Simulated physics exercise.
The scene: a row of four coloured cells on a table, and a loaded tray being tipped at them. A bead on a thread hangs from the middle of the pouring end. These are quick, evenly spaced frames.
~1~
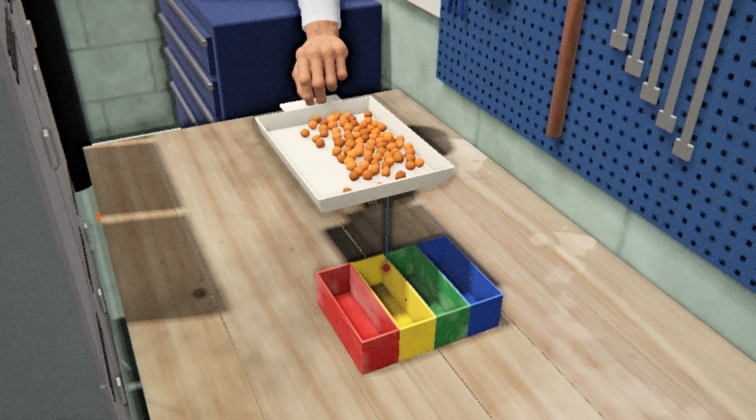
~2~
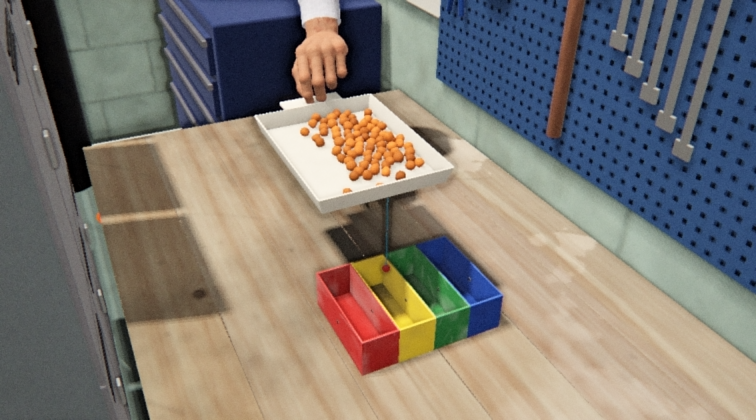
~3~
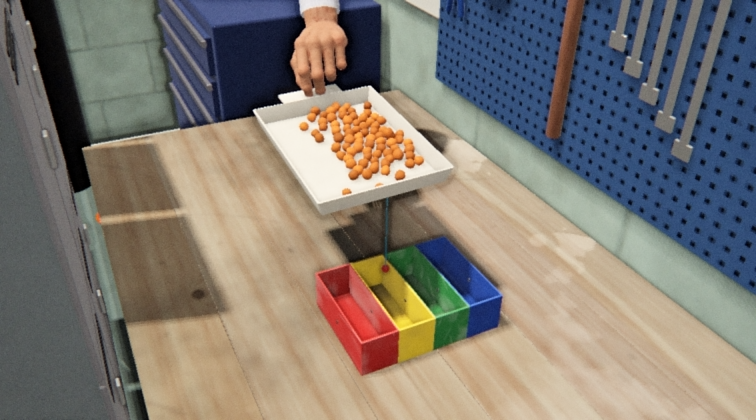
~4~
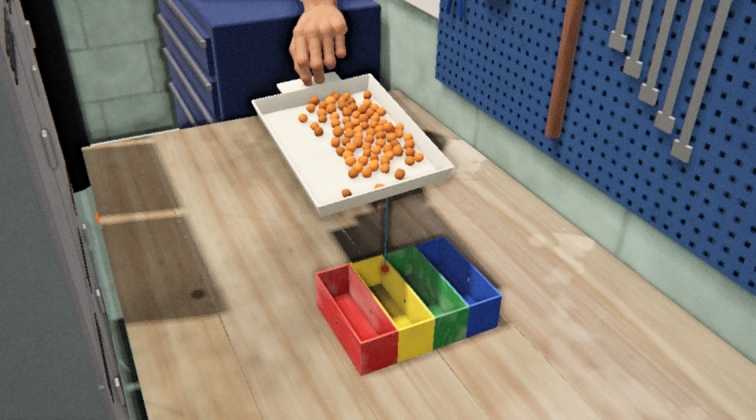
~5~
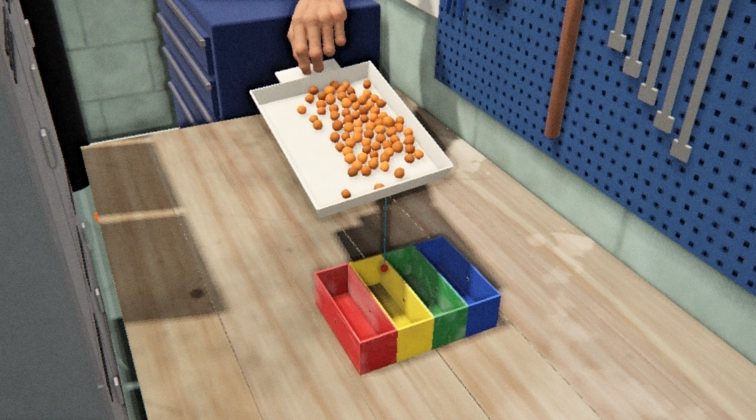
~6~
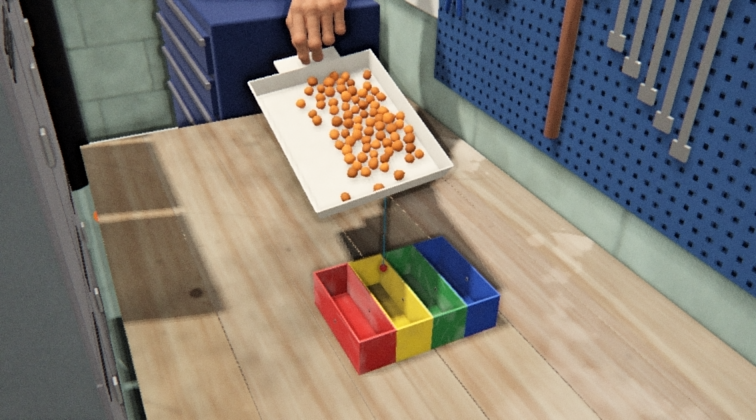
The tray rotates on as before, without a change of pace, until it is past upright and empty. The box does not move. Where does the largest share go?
The red cell gets the most.
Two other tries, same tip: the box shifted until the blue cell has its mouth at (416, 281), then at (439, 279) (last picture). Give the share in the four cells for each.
About 100 and 90 per cent.
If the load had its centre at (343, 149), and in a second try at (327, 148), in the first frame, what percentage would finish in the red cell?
Near 30 % and 30 %.
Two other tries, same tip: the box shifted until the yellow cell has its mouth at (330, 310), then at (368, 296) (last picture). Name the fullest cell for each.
One: The cell in yellow. Two: The red cell.
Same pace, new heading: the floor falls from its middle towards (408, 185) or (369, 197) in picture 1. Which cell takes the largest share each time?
In turn: The blue cell; red.
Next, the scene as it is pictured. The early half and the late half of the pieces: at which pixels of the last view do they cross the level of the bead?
Early half (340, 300), late half (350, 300).
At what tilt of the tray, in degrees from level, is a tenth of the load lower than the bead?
Roughly 90°.
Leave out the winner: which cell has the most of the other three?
The runner-up: That yellow cell.
Shortly afterwards, tray tipped steeply; all but a few on the tray; only a few falling or outside the box.
Next, tray tipped right over; near a third on the tray; a little in the red cell; only a few in the yellow cell; near half falling or outside the box.
Some moments later, tray tipped past a quarter turn; near a third in the red cell; a little in the yellow cell; near half falling or outside the box.
In the end, tray tipped past a quarter turn; near a third in the red cell; a little in the yellow cell; none at all in the green cell; none at all in the blue cell; near half outside the box.
